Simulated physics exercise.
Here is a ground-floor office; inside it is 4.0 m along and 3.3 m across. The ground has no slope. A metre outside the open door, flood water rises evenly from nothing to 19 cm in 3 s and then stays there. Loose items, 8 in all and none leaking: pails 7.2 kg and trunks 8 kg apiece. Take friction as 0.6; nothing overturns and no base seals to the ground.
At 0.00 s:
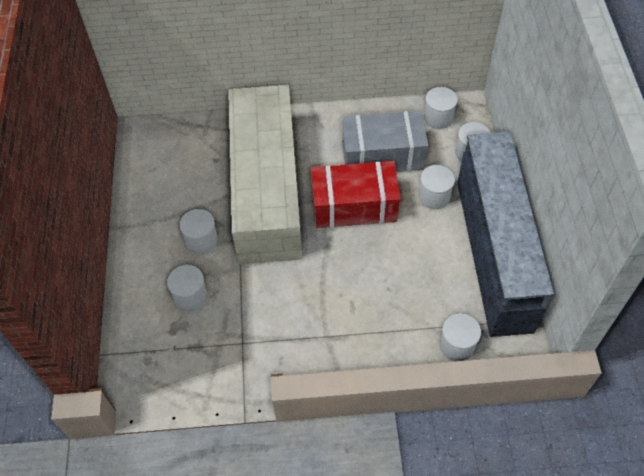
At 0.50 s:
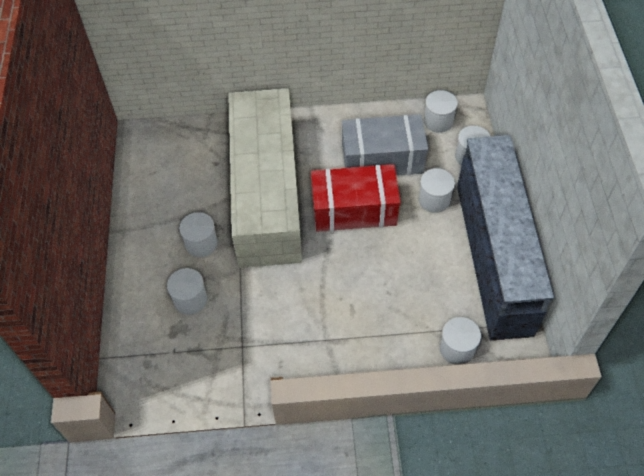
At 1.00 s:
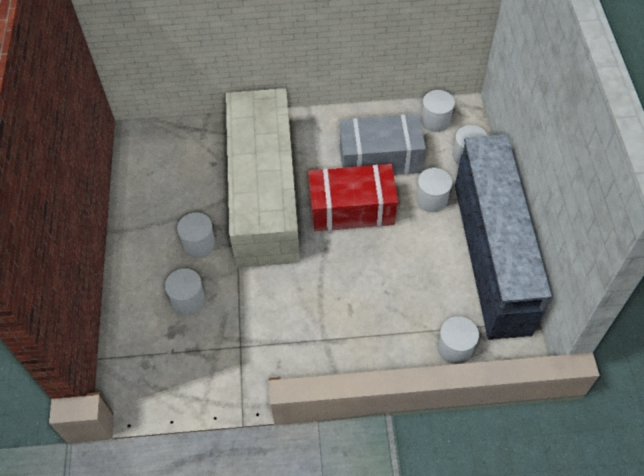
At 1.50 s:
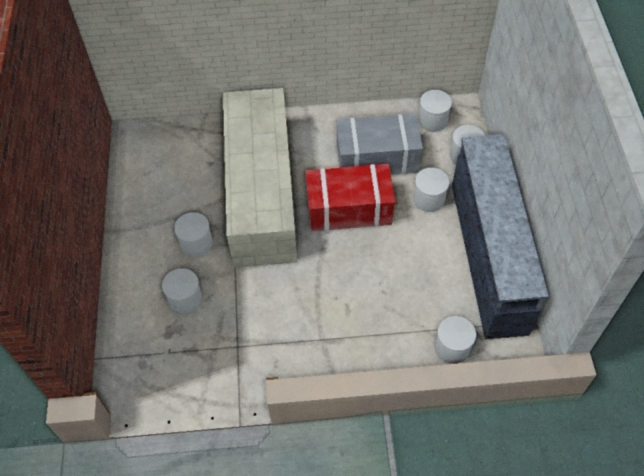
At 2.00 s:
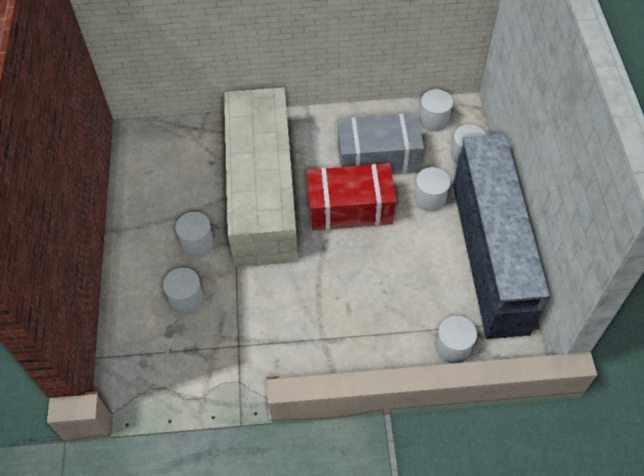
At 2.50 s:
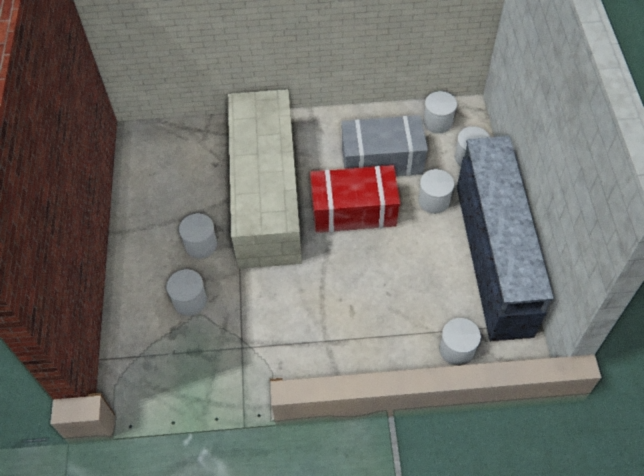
At first, a walled room holding a red trunk, a grey trunk, several pale pails and two long blocks stands dry above bluish ground. Greenish water then covers the ground outside, spreads over the pale paving towards the doorway, and slips thinly onto the floor inside, while the objects stay in place.
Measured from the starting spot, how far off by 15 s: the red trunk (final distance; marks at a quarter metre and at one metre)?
The red trunk is nudged along.
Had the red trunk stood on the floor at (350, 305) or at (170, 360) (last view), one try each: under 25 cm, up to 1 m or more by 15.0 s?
In turn: It slides a little; it ends far away.
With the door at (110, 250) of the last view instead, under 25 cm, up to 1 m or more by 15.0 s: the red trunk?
Then the red trunk slides a little.
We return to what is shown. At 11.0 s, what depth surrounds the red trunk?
Roughly 5 cm.
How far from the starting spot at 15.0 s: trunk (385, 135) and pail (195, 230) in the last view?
In turn: 50 cm, 120 cm.
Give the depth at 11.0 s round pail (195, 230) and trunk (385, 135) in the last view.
About 19 and 6 cm.
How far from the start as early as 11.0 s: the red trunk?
About 10 cm.
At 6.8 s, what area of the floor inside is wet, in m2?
About 9.5 m2.
After 3.5 s the red trunk is near (355, 187), 0.0 m from its start, aground; 0 afloat.
After 6.8 s the red trunk is near (355, 187), 0.0 m from its start, aground; 2 afloat.
After 11.0 s the red trunk is near (345, 191), 0.1 m from its start, afloat; 8 afloat.
After 15.0 s the red trunk is near (406, 167), 0.5 m from its start, afloat; 8 afloat.
